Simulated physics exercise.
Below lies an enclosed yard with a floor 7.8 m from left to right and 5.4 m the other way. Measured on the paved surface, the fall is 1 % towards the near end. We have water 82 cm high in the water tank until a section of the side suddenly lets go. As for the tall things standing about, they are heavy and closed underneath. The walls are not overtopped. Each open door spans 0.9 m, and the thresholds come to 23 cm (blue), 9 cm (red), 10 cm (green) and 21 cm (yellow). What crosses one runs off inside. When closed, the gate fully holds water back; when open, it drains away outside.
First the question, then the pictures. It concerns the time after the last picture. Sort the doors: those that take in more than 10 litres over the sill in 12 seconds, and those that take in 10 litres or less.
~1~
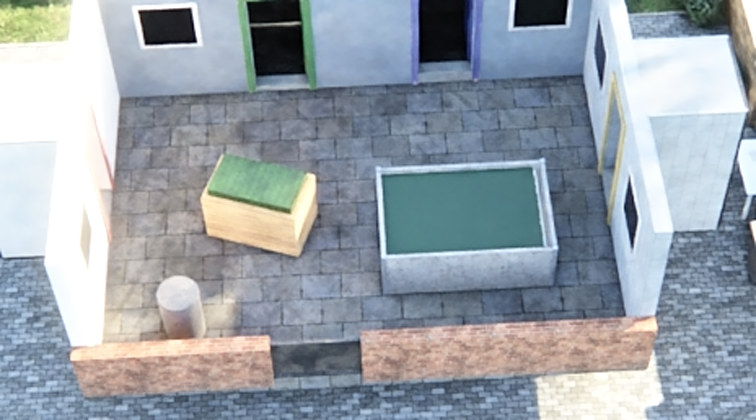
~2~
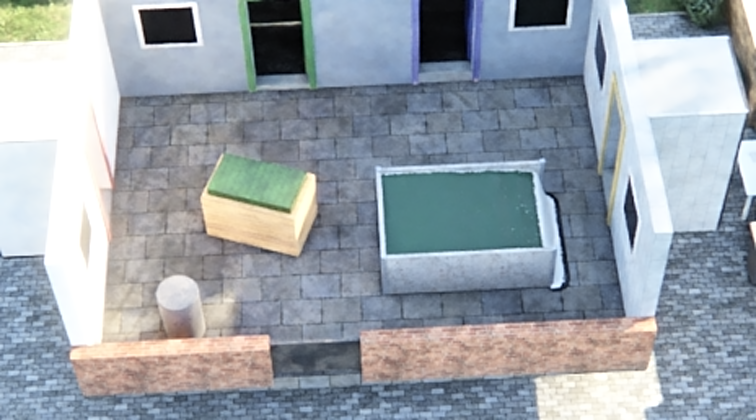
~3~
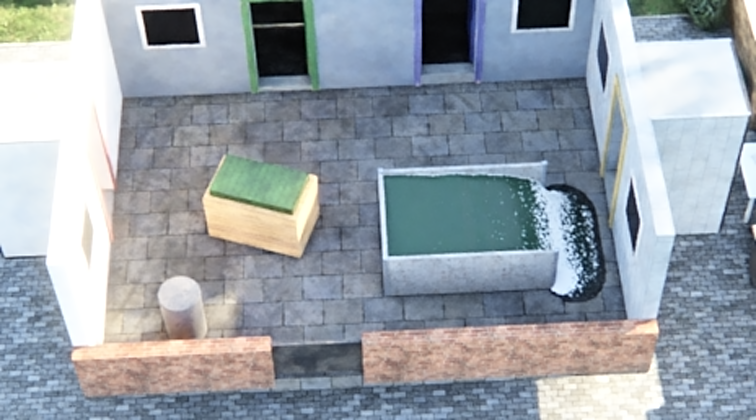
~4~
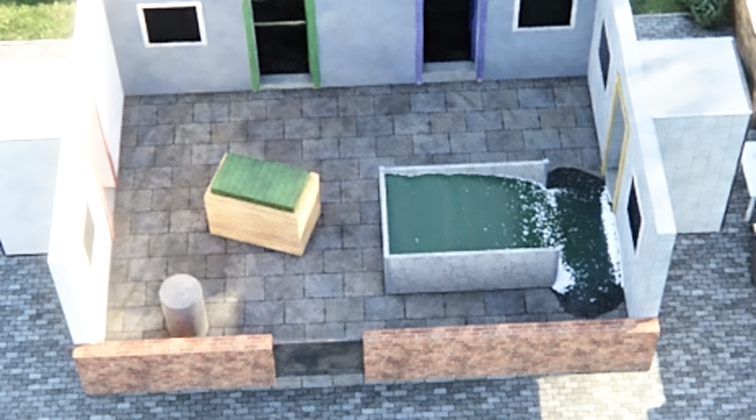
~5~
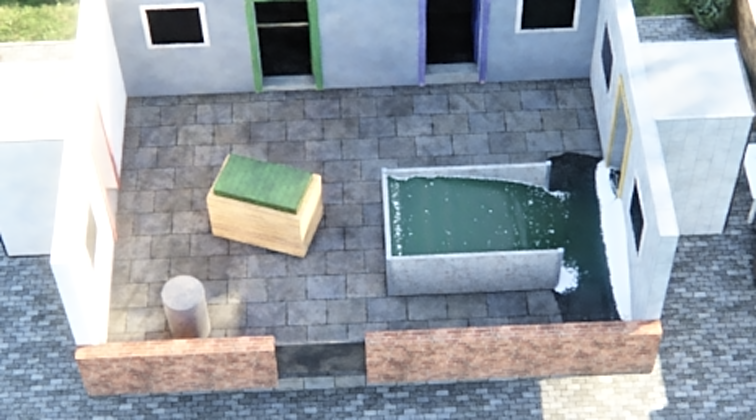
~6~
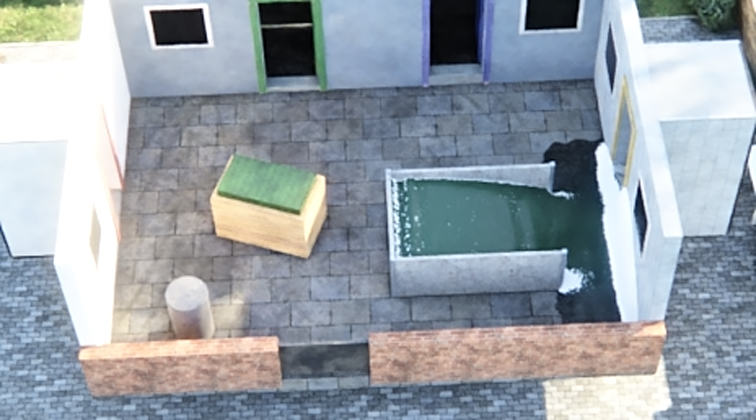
Sorted: The blue door takes in 10 litres or less; the red door takes in more; the green door takes in 10 litres or less; the yellow door takes in more.
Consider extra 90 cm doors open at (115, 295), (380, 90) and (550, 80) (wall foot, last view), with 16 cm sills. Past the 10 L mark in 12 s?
The first one doesn't reach it, the second one doesn't reach it, and the third one exceeds it.
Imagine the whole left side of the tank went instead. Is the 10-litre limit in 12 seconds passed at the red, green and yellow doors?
Compared with the limit, red is higher, green is higher and yellow is lower.
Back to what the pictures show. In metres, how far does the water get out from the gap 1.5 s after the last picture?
It's close to 3.6 metres.
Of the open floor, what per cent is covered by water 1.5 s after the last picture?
Covered: Roughly 30 %.
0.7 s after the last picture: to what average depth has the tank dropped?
The mean depth is some 45 cm.
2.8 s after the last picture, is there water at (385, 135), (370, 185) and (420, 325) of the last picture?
Well, the first is drenched, the next untouched by it, the last drenched.
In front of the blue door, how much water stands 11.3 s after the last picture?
It's some 8.0 centimetres deep.
Then, 0.7 s after the last picture water covers 15 % of the floor and is deepest (66 cm) near (635, 340); blue door not reached, red door not reached, green door not reached, yellow door 47 cm at the sill, 107 L in.
Then, 1.5 s after the last picture water covers 30 % of the floor and is deepest (56 cm) near (635, 340); blue door 6 cm at the sill, 0 L in, red door not reached, green door not reached, yellow door 40 cm at the sill, 224 L in.
Then, 2.8 s after the last picture water covers 60 % of the floor and is deepest (30 cm) near (637, 350); blue door 13 cm at the sill, 0 L in, red door not reached, green door 3 cm at the sill, 0 L in, yellow door 22 cm at the sill, 279 L in.
Then, 6.3 s after the last picture water covers 95 % of the floor and is deepest (17 cm) near (108, 373); blue door 6 cm at the sill, 0 L in, red door 14 cm at the sill, 23 L in, green door 3 cm at the sill, 0 L in, yellow door 8 cm at the sill, 282 L in.
Then, 11.3 s after the last picture water covers 95 % of the floor and is deepest (14 cm) near (157, 370); blue door 8 cm at the sill, 0 L in, red door 10 cm at the sill, 48 L in, green door 7 cm at the sill, 2 L in, yellow door 6 cm at the sill, 282 L in.
